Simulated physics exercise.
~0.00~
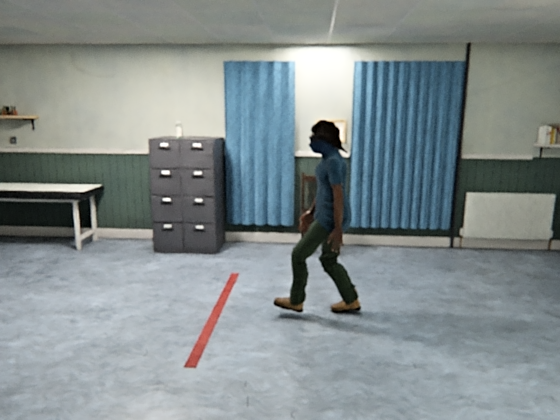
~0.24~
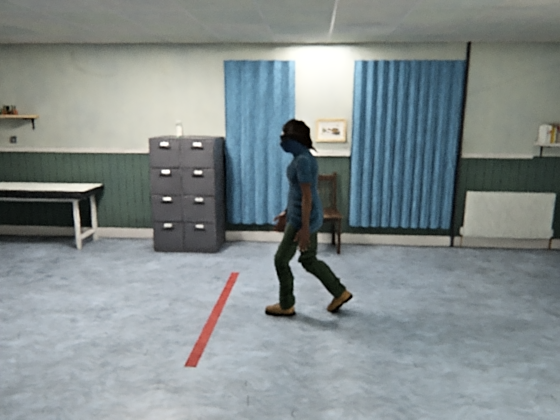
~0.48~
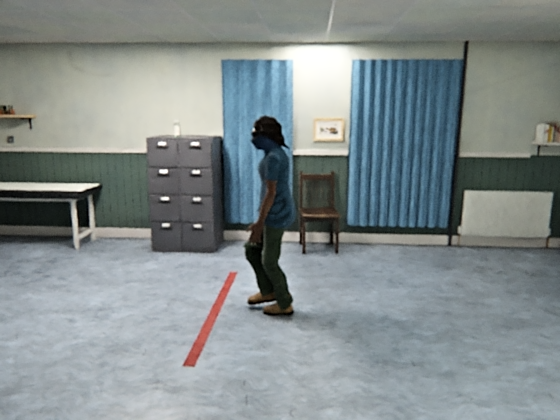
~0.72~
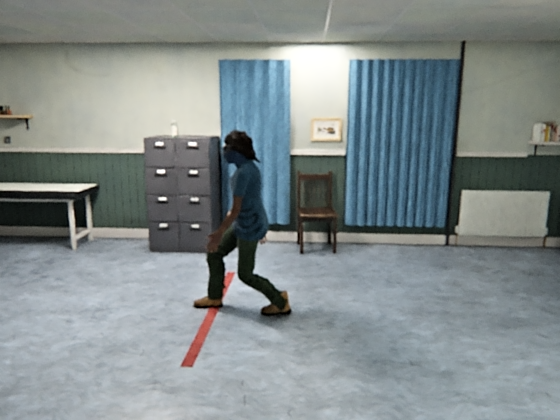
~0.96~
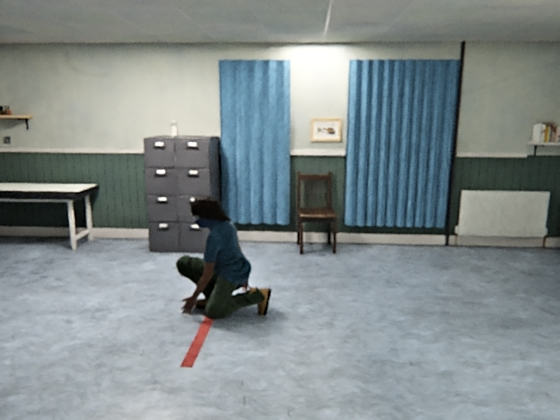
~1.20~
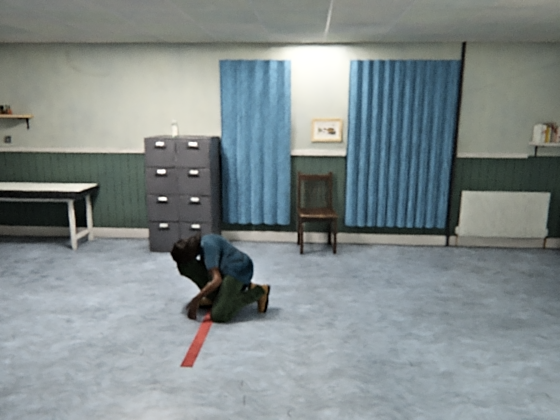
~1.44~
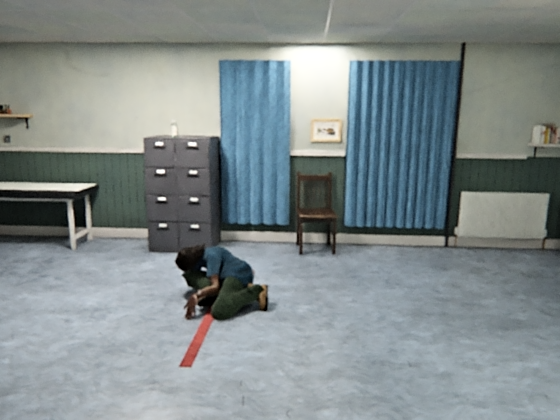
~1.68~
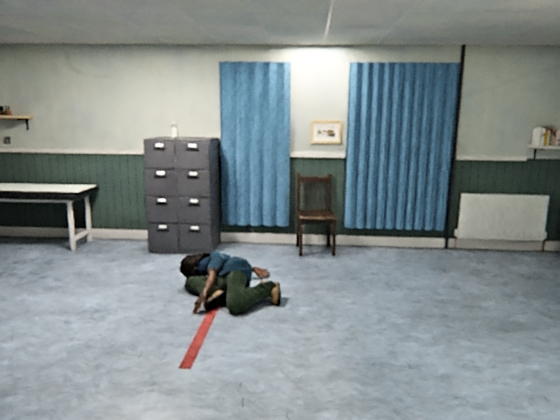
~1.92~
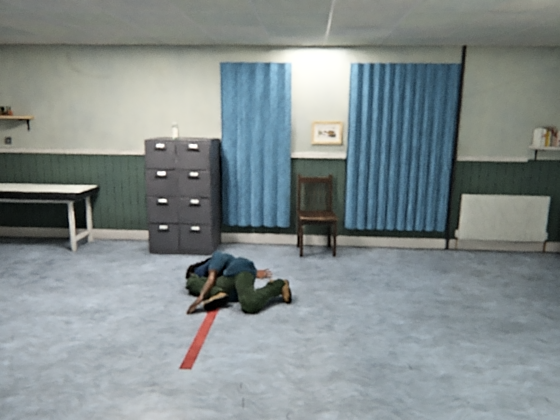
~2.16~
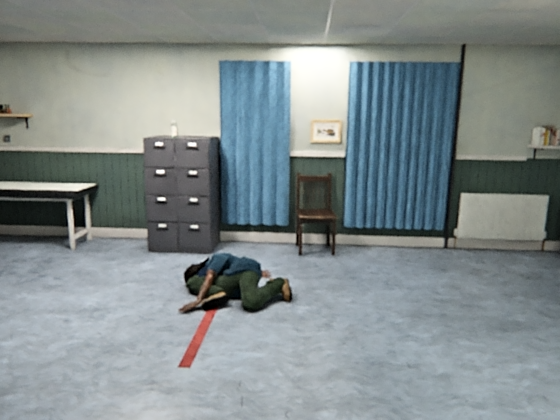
In a room, someone walks left, sinks kneeling, and curls motionless across the red strip.
